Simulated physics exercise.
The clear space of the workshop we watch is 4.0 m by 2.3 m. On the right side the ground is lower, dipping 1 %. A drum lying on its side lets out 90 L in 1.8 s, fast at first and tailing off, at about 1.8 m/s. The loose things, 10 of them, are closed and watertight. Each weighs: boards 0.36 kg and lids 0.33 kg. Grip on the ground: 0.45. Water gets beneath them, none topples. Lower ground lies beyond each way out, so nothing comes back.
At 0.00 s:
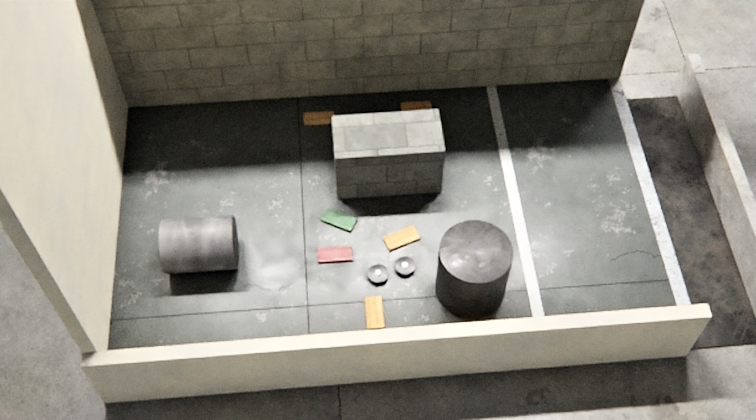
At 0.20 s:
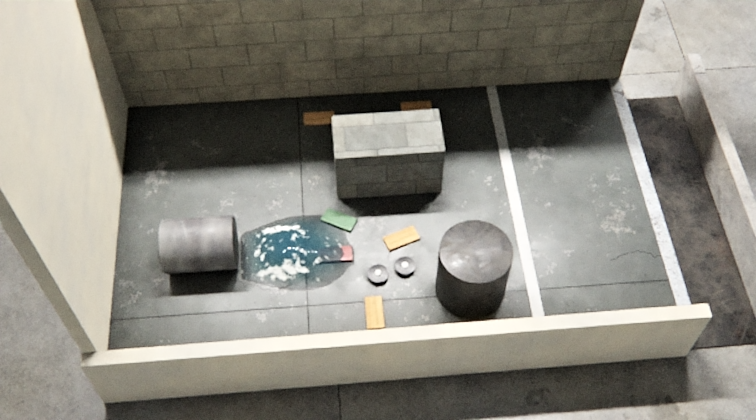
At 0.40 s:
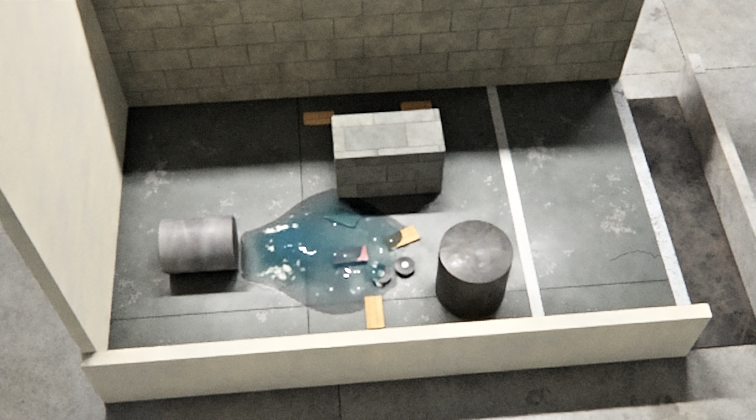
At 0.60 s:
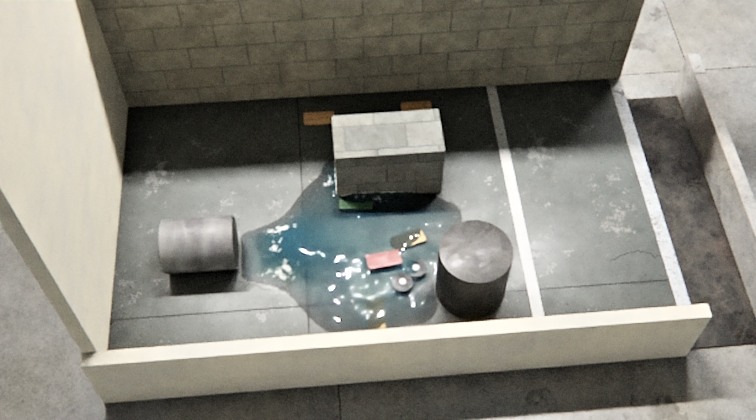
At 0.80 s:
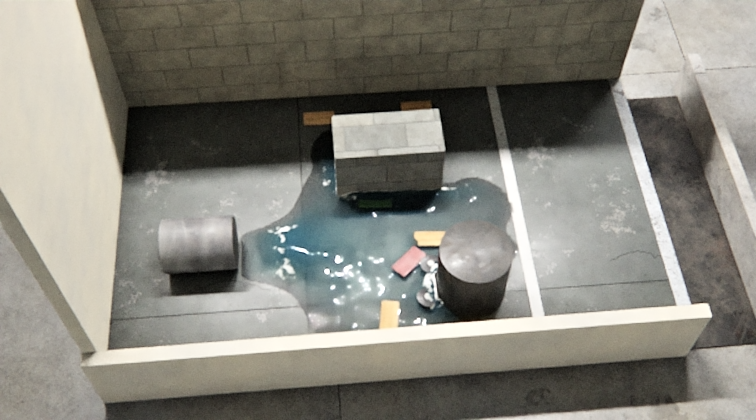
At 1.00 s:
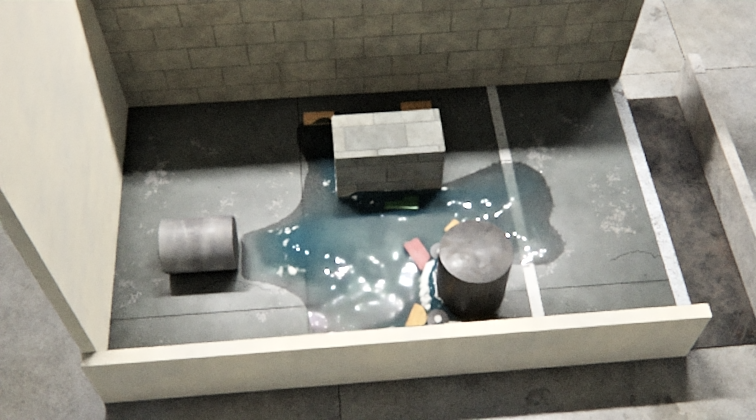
Water spreading rightward from a drum on its side across a workshop floor, floating red and green boards past a block.
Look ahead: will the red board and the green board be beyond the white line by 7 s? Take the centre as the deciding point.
Result: Red board: Beyond, green board: Beyond.
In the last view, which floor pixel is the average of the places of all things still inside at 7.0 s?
Mean position approx. (390, 158).
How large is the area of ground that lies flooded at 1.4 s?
About 3.5 m2 is covered.
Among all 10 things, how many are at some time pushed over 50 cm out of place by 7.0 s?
The answer here is 5.
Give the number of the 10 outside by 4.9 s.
The answer is 5.
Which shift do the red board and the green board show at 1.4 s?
100 and 100 cm or so by then.
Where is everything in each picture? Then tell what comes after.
The red board at (335, 254) rests on the ground; the green board at (339, 219), on the bottom; water covers 0.0 m2; 0 of 10 have shifted, in the first frame.
The red board at (335, 254) rests on the ground; the green board at (339, 219) rests on the ground; 0.4 m2 under water; 0 of 10 have shifted, in the second frame.
The red board at (350, 255) floats, 11 cm from its start; the green board at (342, 216), on the bottom, 4 cm from its start; 0.8 m2 under water; 1 of 10 have shifted, in the third frame.
The red board at (384, 259), afloat, 37 cm from its start; the green board at (356, 202), afloat, 19 cm from its start; water covers 1.4 m2; 5 of 10 have shifted, in the fourth frame.
The red board at (409, 261), afloat, 55 cm from its start; the green board at (375, 200) floats, 31 cm from its start; 1.9 m2 under water; 6 of 10 have shifted, in the fifth frame.
The red board at (419, 254) floats, 62 cm from its start; the green board at (402, 202) floats, 49 cm from its start; water covers 2.3 m2; 6 of 10 have shifted, in the sixth frame.
After 1.4 s the red board is near (453, 224), 0.9 m from its start, afloat; the green board is near (471, 204), 1.0 m from its start, afloat; 1 of 10 are over the mark; 6 afloat.
After 3.1 s the red board has gone out; the green board has gone out; 5 of 10 are over the mark; 1 afloat.
After 4.9 s the red board has gone out; the green board has gone out; 5 of 10 are over the mark; 0 afloat.
After 7.0 s the red board has gone out; the green board has gone out; 5 of 10 are over the mark; 0 afloat.
